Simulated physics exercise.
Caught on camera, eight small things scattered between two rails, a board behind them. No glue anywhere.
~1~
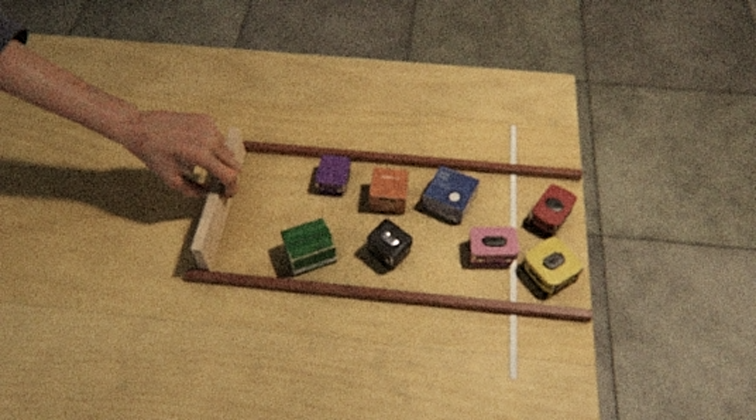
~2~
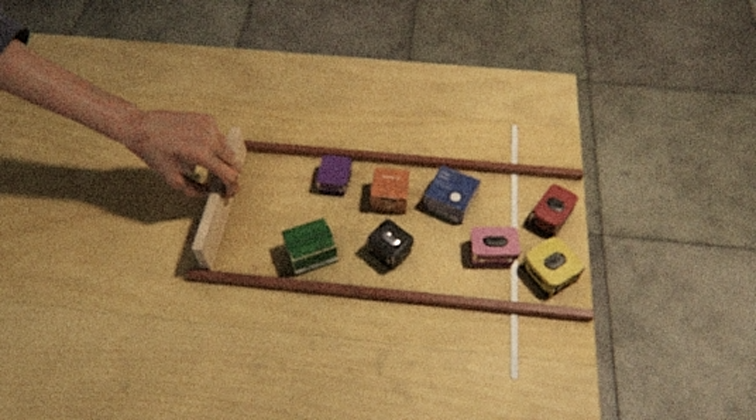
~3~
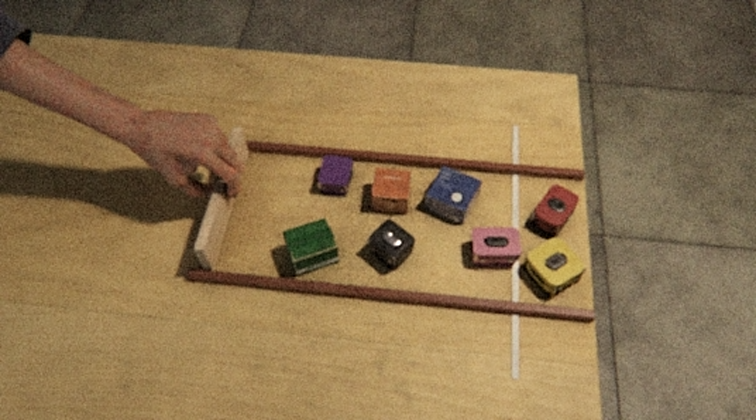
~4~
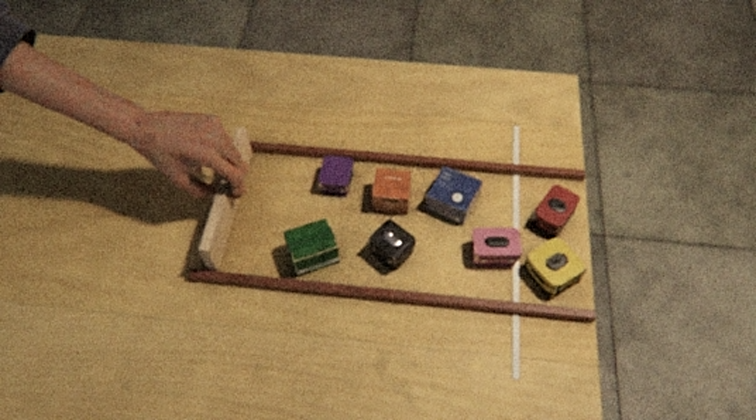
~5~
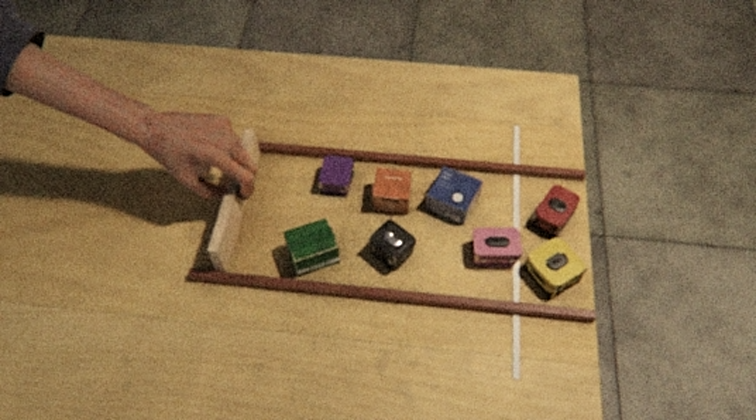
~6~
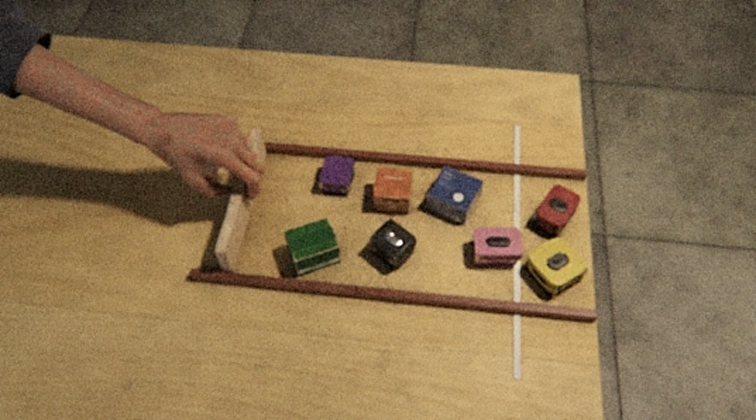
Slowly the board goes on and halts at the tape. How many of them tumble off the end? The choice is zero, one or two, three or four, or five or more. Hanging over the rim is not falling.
In the end the number that fall off is one or two.
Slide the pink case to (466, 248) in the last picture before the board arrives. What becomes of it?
Then it holds on.
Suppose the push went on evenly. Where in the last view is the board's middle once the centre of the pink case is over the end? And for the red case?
Its middle is around (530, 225) and around (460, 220).
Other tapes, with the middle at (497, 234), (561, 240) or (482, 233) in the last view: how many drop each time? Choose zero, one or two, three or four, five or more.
In that order: Just one or two; more than four; one to two.
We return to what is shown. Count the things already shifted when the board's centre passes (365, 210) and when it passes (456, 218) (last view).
At the one place 5, at the other 7.
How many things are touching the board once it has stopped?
It touches 3.
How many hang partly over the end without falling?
That would be 2.
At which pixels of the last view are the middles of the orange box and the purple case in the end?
The orange box stops around (568, 194); the purple case around (533, 193).
Soon after, none off yet; red case at rest near (556, 211); yellow case at rest near (555, 267); pink case at rest near (496, 247).
Then, none off yet; red case at rest near (556, 211); yellow case at rest near (555, 267); pink case moving near (504, 246).
Further on, none off yet; red case tipped well over near (608, 219); yellow case at rest near (556, 268); pink case moved about its own width near (558, 228).
At rest, the number that fall off is one or two; fallen, blue box and red case.
